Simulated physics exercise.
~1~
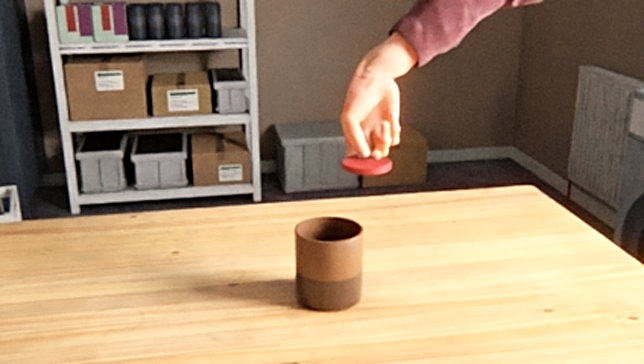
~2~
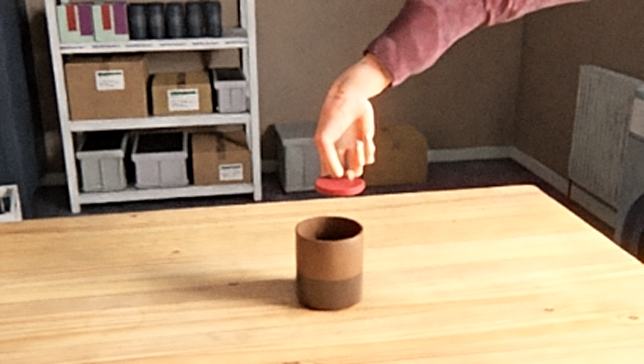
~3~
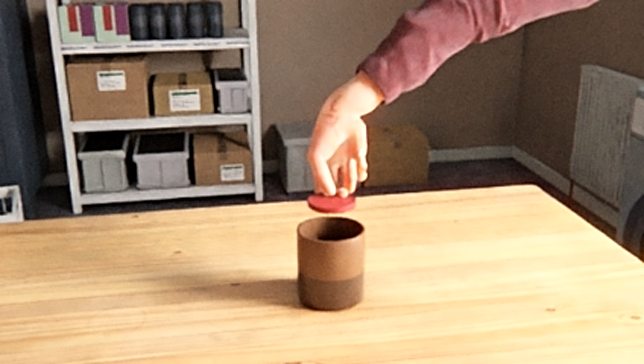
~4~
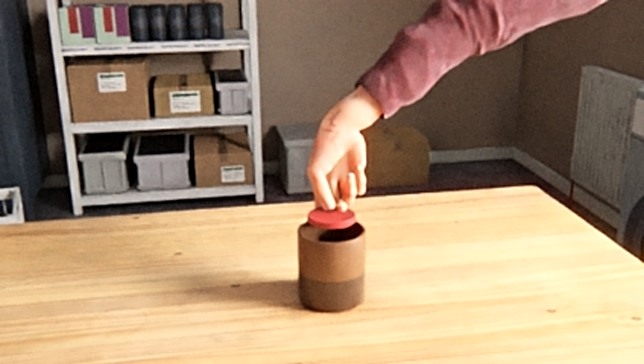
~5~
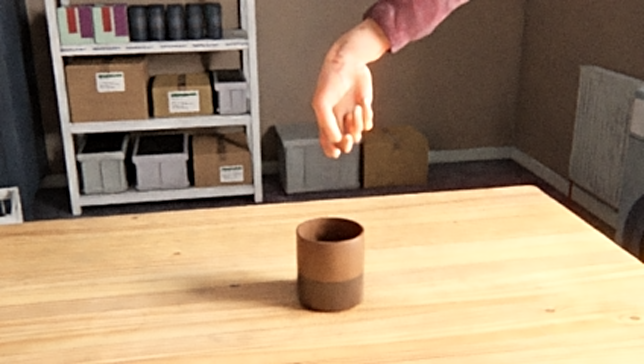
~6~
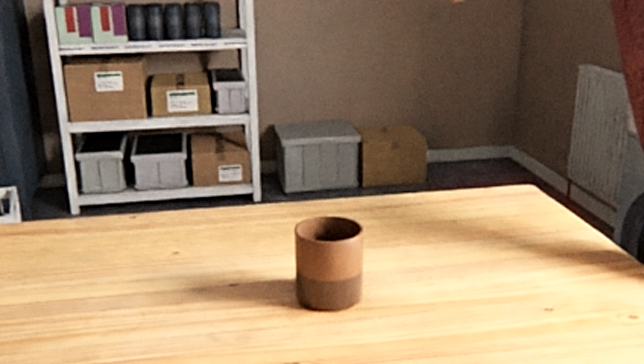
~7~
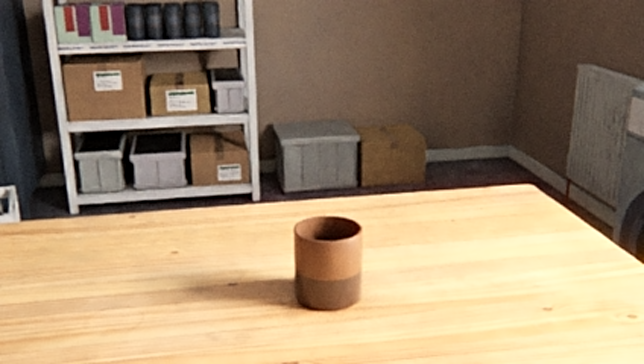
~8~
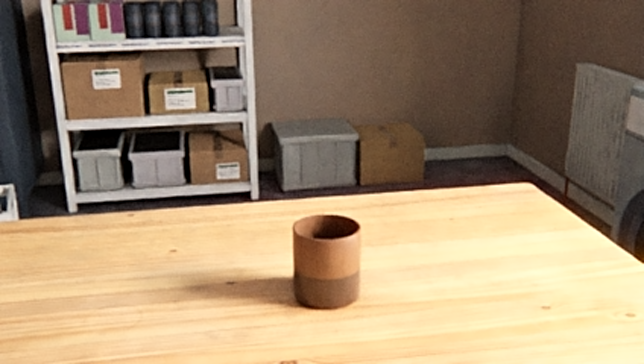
At the start, a hand reaches in from the upper right, holding a flat red disc above an open brown pot on a wooden table, with shelves and boxes behind. The hand moves slightly left and lowers the disc toward the pot. It brings the disc down to the rim, where it sits tilted over the opening. The hand then lets go and draws back upward, and the disc slips past the rim, out of sight inside. The arm withdraws to the right, leaving the pot standing still and uncovered on the table.
